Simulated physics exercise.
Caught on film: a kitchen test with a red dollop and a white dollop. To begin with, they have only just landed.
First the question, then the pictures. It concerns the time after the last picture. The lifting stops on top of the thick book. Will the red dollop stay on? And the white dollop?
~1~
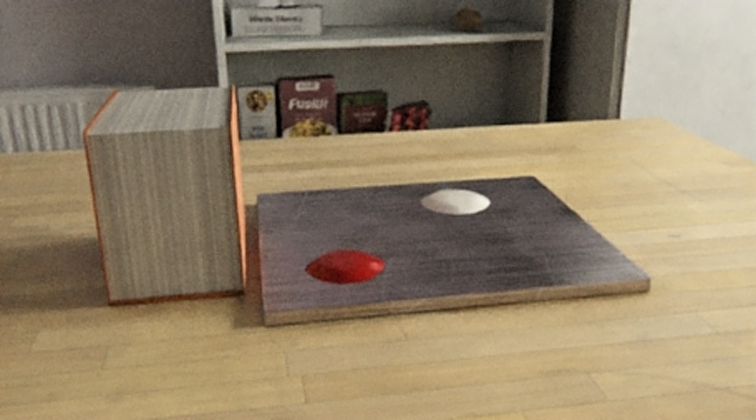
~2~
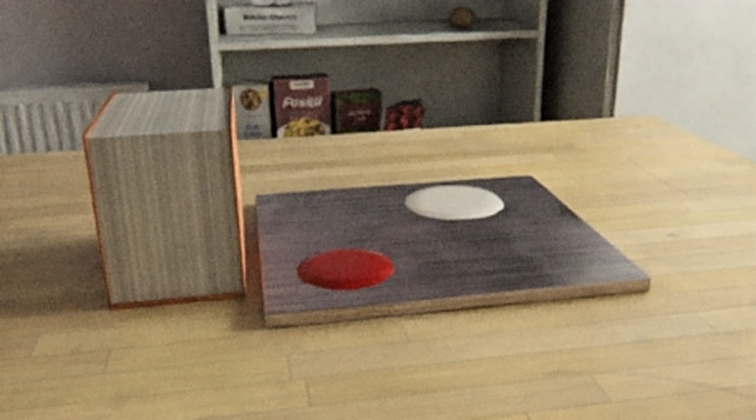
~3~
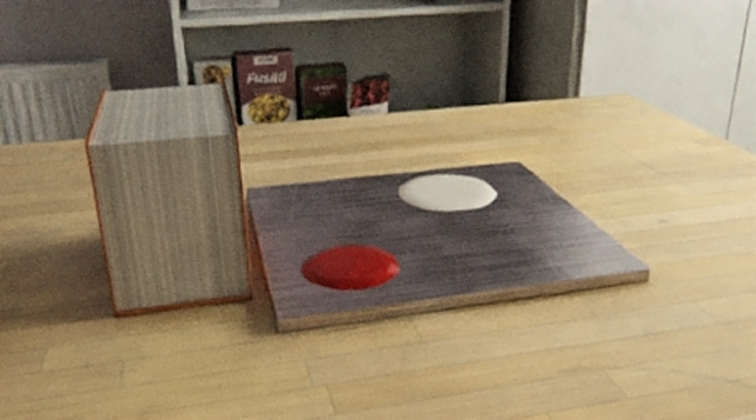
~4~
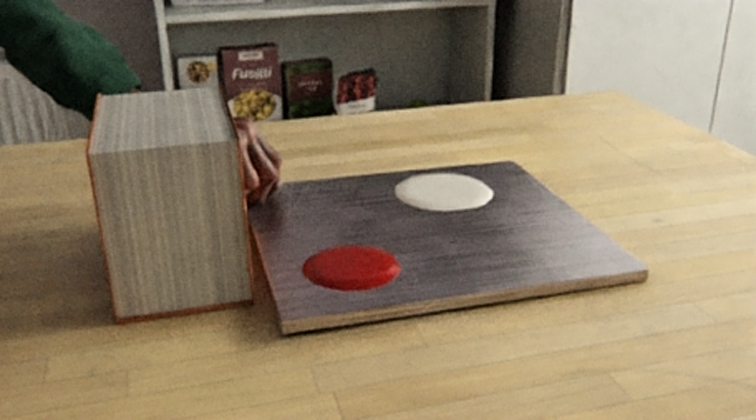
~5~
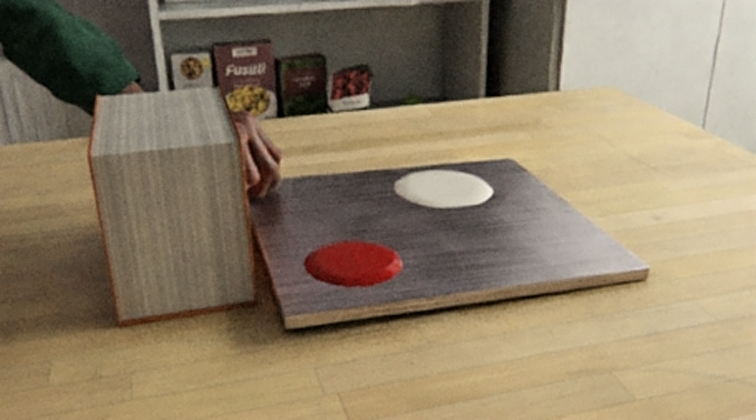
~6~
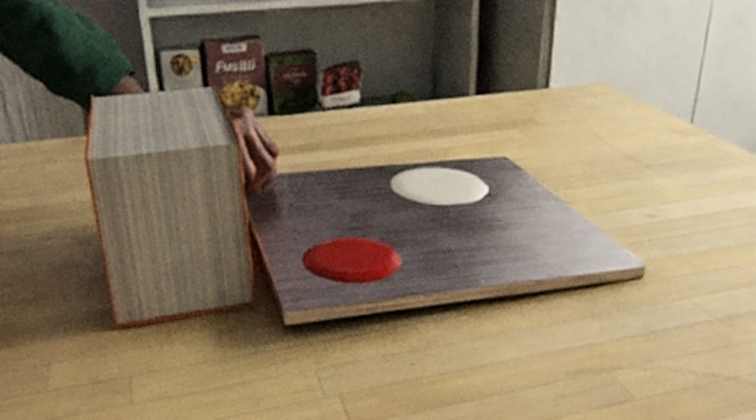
Once it settles, the red dollop remains aboard and the white dollop escapes downhill.
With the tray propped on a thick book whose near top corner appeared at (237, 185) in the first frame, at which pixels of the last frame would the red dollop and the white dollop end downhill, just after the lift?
The tips end near (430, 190) and near (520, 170), in that order.
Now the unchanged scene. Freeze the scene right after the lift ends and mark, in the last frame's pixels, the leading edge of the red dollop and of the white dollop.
First at (471, 165), then at (538, 175).
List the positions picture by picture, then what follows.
In the first frame, the tray lies flat; red dollop (345, 262) a low mound; white dollop (455, 199) a low mound; thick book (168, 218).
The second frame shows they settle; red dollop (345, 265) spread thin; white dollop (454, 200) spread thin.
The third frame shows at rest; red dollop (350, 264) spread thin; white dollop (447, 190) spread thin.
The fourth frame shows a hand takes the end; red dollop (352, 264) spread thin; white dollop (443, 190) spread thin.
In the fifth frame, the end is rising; red dollop (354, 260) spread thin; white dollop (443, 187) spread thin.
The sixth frame shows the tray slopes by about 3°; red dollop (351, 257) spread thin; white dollop (439, 184) spread thin; thick book (176, 238).
Next, slope about 30°; the red dollop has crept a little; the white dollop is dripping off the low end.
After that, the red dollop has crept down a long way; the white dollop is dripping off the low end.
Finally, slope about 30°; the red dollop has crept down a long way; the white dollop is dripping off the low end.
